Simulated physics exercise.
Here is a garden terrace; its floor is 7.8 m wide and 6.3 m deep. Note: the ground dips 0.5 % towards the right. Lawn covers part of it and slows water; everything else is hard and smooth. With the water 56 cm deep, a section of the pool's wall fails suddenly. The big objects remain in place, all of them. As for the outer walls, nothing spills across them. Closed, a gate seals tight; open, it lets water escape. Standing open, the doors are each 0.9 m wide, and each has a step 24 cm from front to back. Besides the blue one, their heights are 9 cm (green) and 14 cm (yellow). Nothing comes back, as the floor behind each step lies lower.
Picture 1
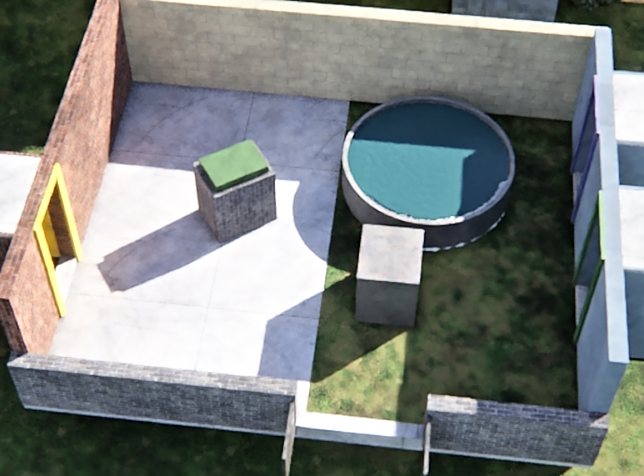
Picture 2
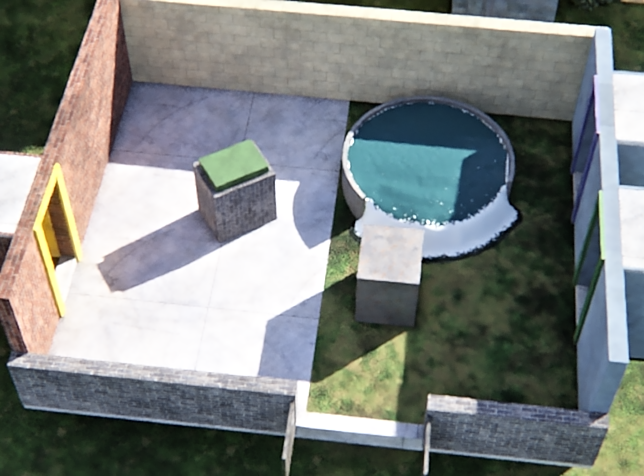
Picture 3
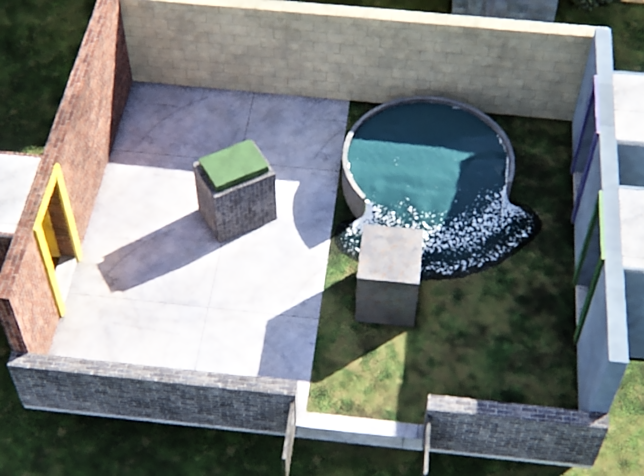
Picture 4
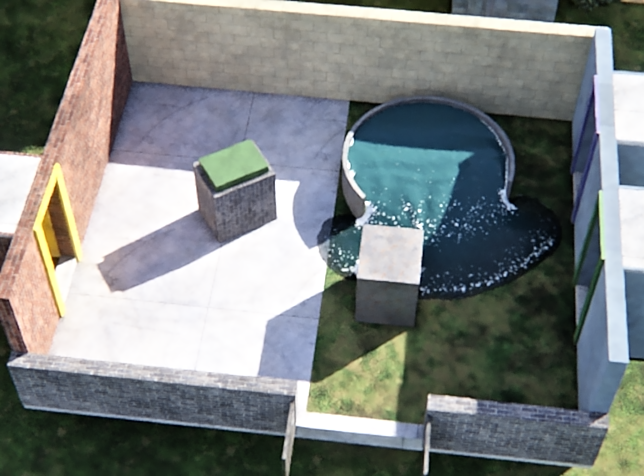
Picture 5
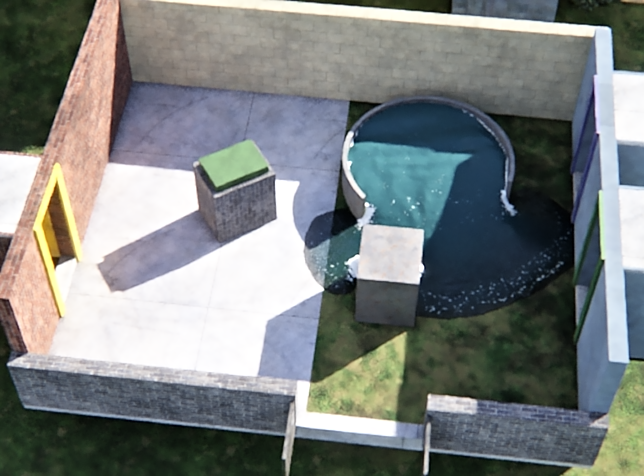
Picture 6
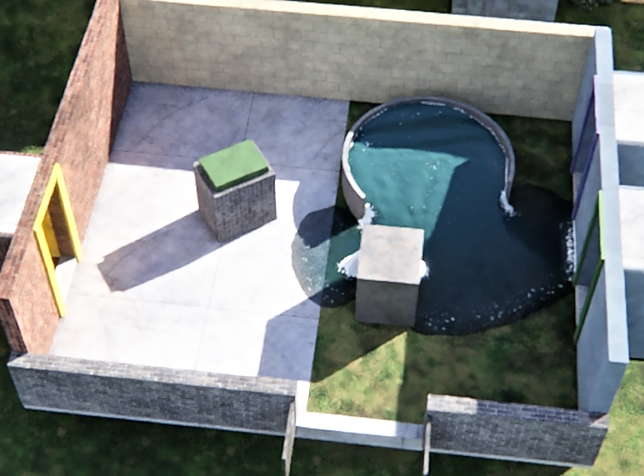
A round pool in a walled yard broke open at the front, and foaming water poured around a pale block, spreading in a dark sheet over the grass and a little of the paving.
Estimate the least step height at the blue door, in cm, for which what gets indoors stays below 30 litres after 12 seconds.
Close to 5.5 cm is just enough.
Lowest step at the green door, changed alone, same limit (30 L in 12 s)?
Roughly 17 cm at the green door.
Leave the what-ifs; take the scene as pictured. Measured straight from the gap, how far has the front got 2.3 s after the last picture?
I make it some 5.8 m.
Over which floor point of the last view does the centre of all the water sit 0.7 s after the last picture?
Look at about (437, 221) in the last view.
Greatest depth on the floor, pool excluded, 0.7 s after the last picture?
Close to 36 centimetres.
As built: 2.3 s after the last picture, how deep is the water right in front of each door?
Depths, in cm - green: 21, blue: 5, yellow: 0.
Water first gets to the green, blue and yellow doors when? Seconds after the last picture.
Green: 0.2 s; blue: 0.3 s; yellow: 2.4 s.
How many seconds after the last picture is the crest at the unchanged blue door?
Roughly at 9.5 s.
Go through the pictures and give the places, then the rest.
In the first frame, still water, 56 cm deep, in the pool at (428, 161); the blue door at (585, 155) is dry.
In the second frame, the gap is at (443, 239), the front 0.3 m out at (516, 221); the back of the pool holds 56 cm.
In the third frame, the gap is at (443, 240), the front 0.7 m out at (534, 232); the back of the pool holds 56 cm.
In the fourth frame, the front is at (549, 251), 1.0 m from the gap at (443, 241); 3.5 m2 of floor is wet, 56 cm left at the back.
In the fifth frame, the front is at (572, 259), 1.4 m from the gap at (443, 241); 5.3 m2 of floor is wet, 56 cm left at the back.
In the sixth frame, the gap is at (443, 241), the front 1.7 m out at (573, 286); the back of the pool holds 54 cm; the blue door at (585, 155), 2.5 m from the gap, is still 0.3 m from the nearest water.
Then, 0.7 s after the last picture water covers 30 % of the floor, deepest (36 cm) near (400, 269); 6 cm at the blue door, 0 litres in over its 9 cm step.
Then, 2.3 s after the last picture water covers 65 % of the floor, deepest (36 cm) near (576, 429); 5 cm at the blue door, 0 litres in over its 9 cm step.
Then, 11.3 s after the last picture water covers 100 % of the floor, deepest (9 cm) near (570, 166); 8 cm at the blue door, 0 litres in over its 9 cm step.
At the blue door as built, the water peaked near 9 cm, 9.7 s after the last picture.
With a step of 4.5 cm, 48 litres would have come in within the 12 s; with 6.5 cm, 14 litres. So under 30 litres takes about 5.5 cm.
